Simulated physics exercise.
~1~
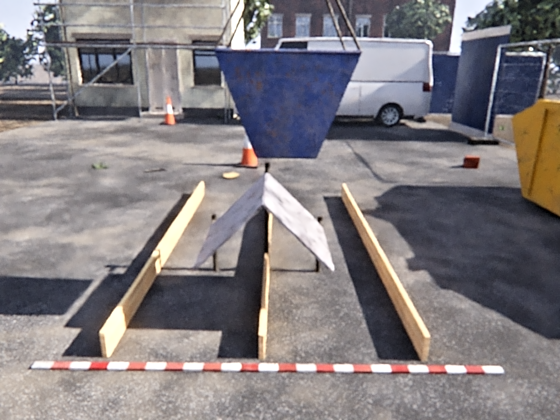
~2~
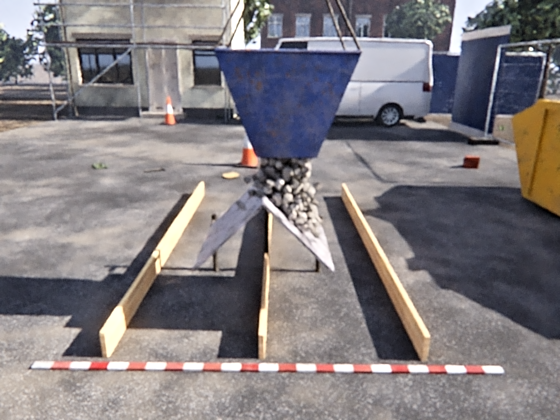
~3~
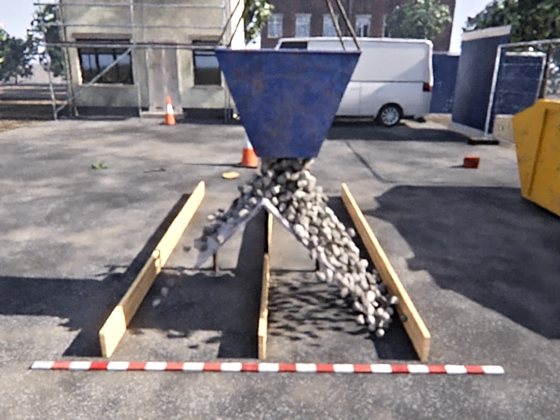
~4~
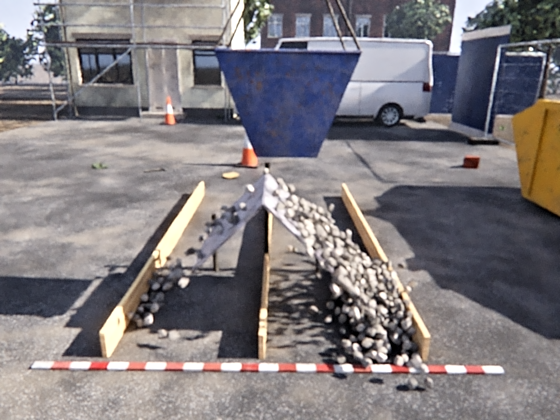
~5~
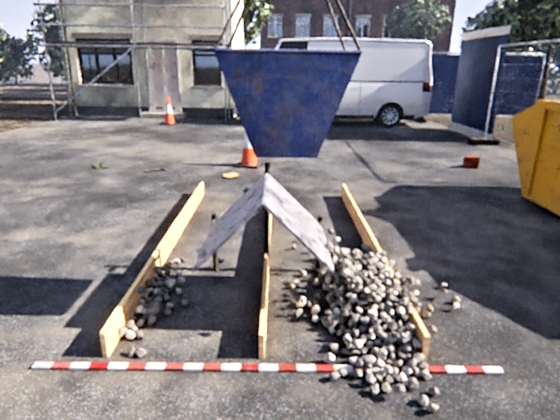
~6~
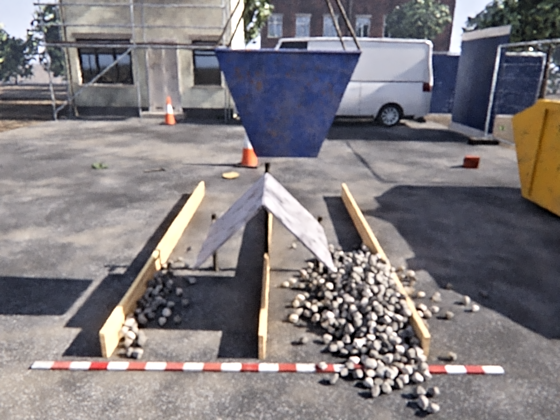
Blue skip dropping grey stones onto a peaked steel divider, most sliding into the right bay, few left, some spilling beyond the boards.
